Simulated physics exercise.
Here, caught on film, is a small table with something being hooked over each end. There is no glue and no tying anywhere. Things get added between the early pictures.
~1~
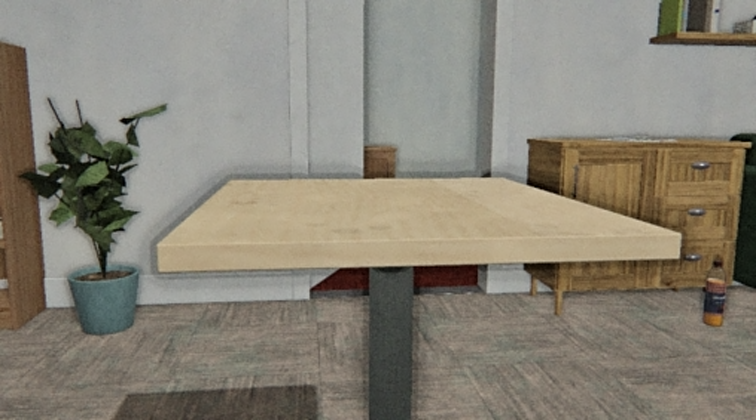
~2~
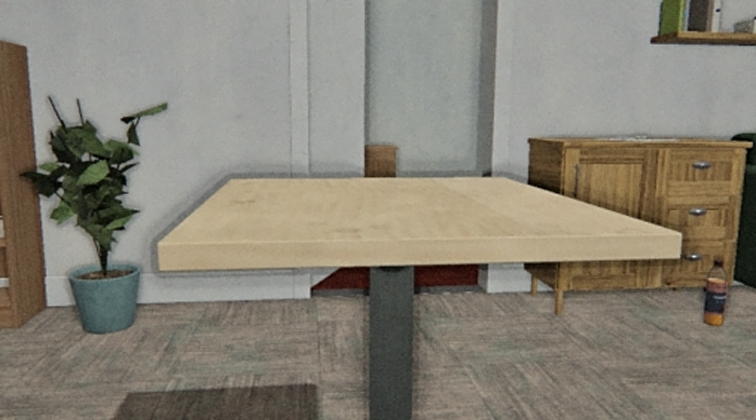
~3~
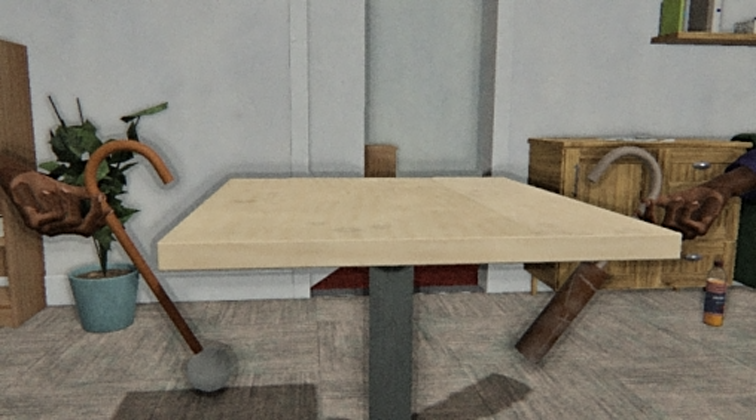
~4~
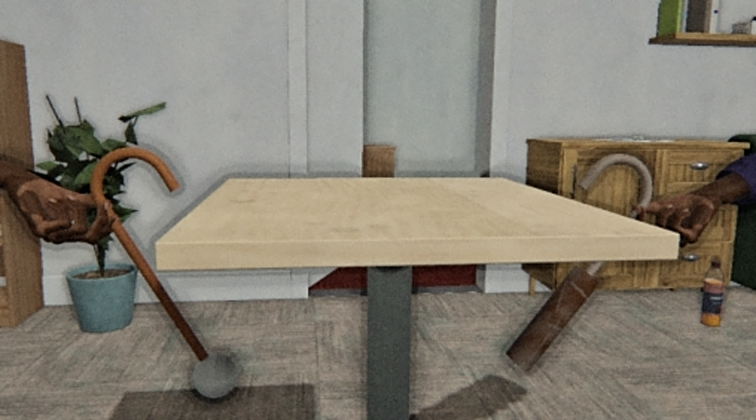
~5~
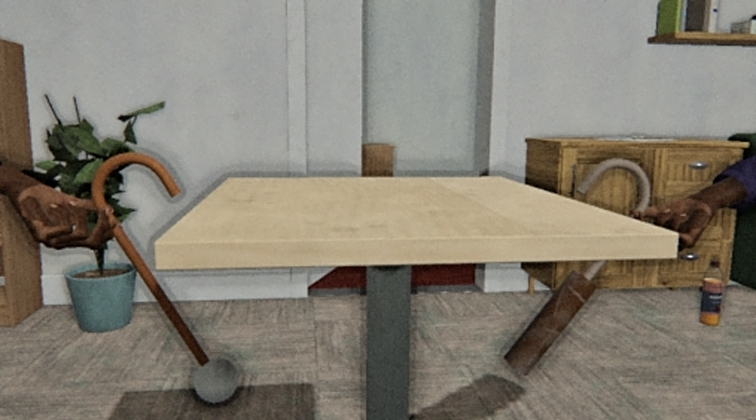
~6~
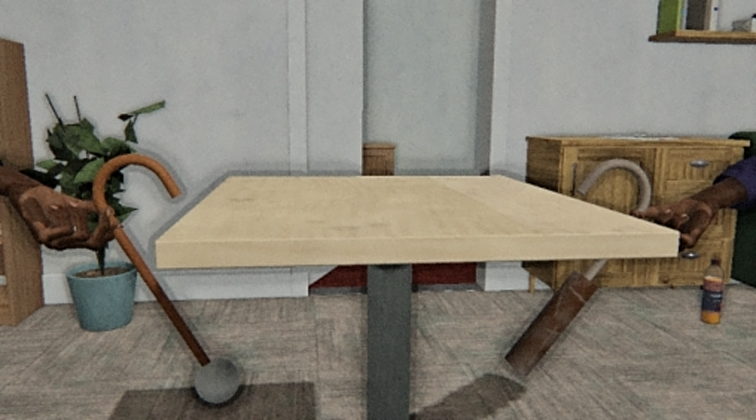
Two hands bring hooked objects to either end of a small table and hold them there.
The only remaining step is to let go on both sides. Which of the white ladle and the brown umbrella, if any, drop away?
White ladle: Fallen; brown umbrella: Fallen.
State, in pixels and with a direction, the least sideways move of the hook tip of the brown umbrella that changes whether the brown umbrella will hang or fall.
Move it 16 pixels left.
Then, 0.34 s on from there, white ladle at the bottom; brown umbrella on its way down.
Then, 0.56 s on from there, white ladle on its way down; brown umbrella at the bottom.
Then, 1.78 s on from there, white ladle at the bottom; brown umbrella at the bottom.
In the end, the white ladle slips off; the brown umbrella slips off.
